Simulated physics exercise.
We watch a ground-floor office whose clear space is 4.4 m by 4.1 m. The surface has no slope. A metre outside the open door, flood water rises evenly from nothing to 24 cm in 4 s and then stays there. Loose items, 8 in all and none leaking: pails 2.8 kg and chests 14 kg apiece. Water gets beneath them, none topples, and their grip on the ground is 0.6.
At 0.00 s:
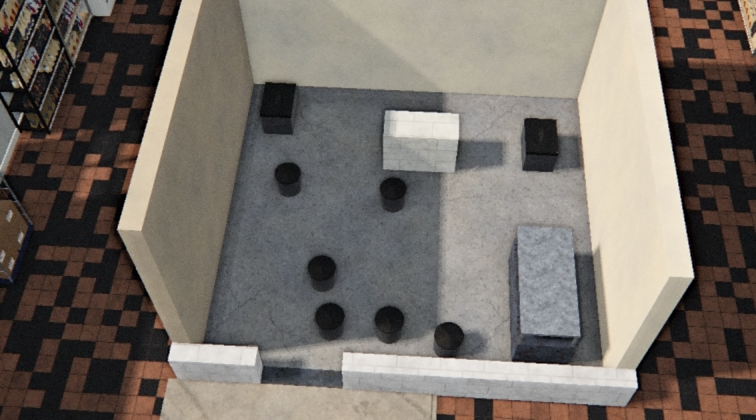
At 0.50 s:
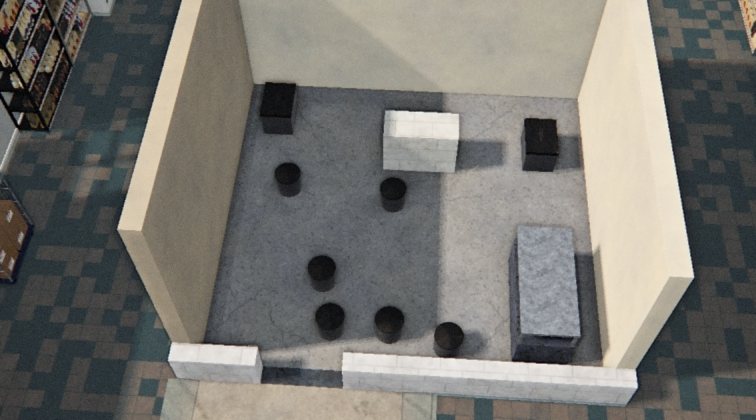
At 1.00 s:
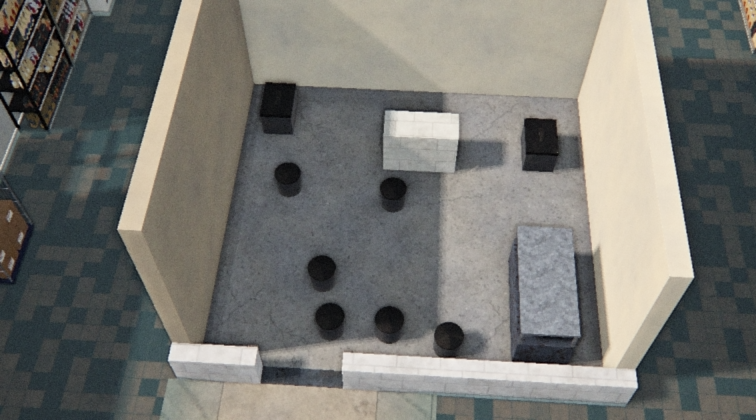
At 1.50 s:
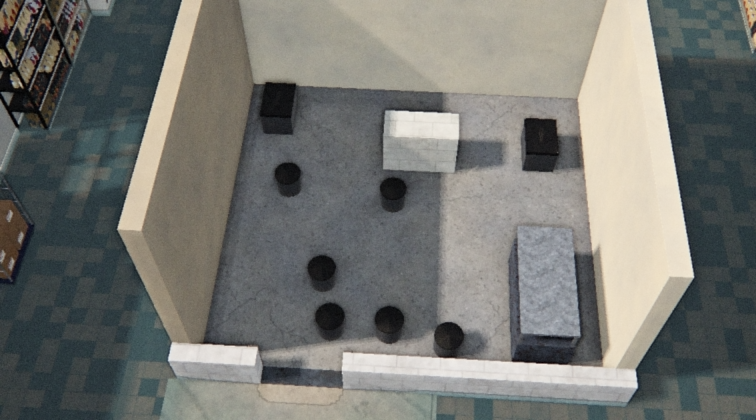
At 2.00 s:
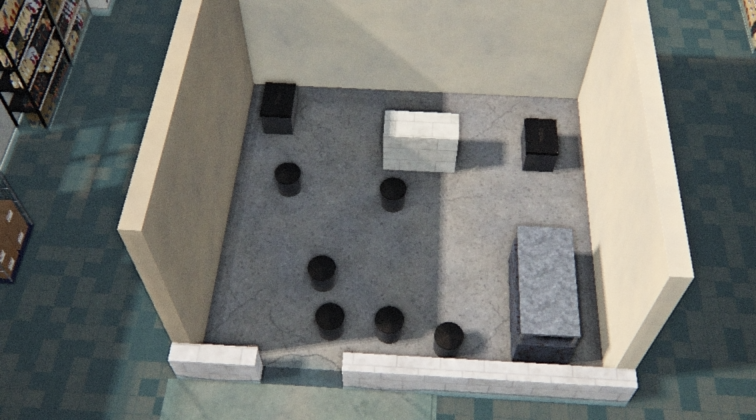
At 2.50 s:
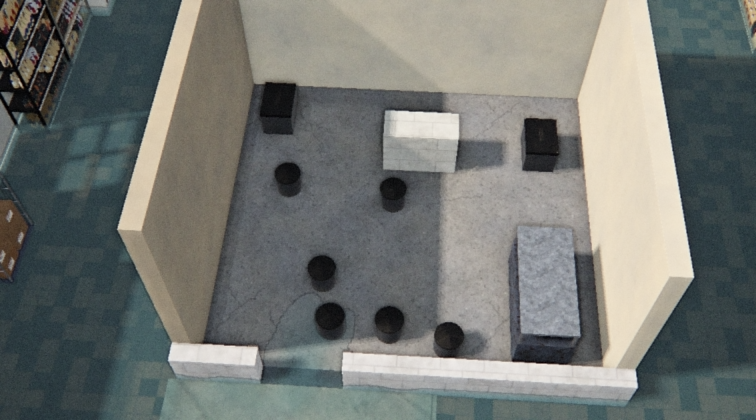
To begin with, orange-brown and dark tiles surround a walled room holding black cylinders and box-shaped pieces. Blue-green water tints the tiles outside, then covers the pale strip before the doorway. Finally, a thin sheet edges just inside the opening, while none of the objects move.
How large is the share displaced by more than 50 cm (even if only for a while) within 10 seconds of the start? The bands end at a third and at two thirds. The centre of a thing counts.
Share: From one to two thirds.
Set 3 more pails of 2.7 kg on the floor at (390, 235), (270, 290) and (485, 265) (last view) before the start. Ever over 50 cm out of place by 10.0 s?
In turn: Past it, more, less.
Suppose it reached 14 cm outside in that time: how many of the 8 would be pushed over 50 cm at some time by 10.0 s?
Then 4.
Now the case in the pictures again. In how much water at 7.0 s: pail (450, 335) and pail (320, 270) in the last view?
Roughly 1 and 11 cm.
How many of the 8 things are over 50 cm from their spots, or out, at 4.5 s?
I count 2.
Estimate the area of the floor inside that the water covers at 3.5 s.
Roughly 3.0 m2.
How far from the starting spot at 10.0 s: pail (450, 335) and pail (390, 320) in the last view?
In turn: 0 cm, 10 cm.
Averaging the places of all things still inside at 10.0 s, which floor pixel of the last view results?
At about (506, 214).
After 3.5 s 1 of 8 are over 50 cm from their spots; 0 afloat.
After 4.5 s 2 of 8 are over 50 cm from their spots; 0 afloat.
After 7.0 s 4 of 8 are over 50 cm from their spots; 4 afloat.
After 10.0 s 5 of 8 are over 50 cm from their spots, and 5 have been at some point; 6 afloat.
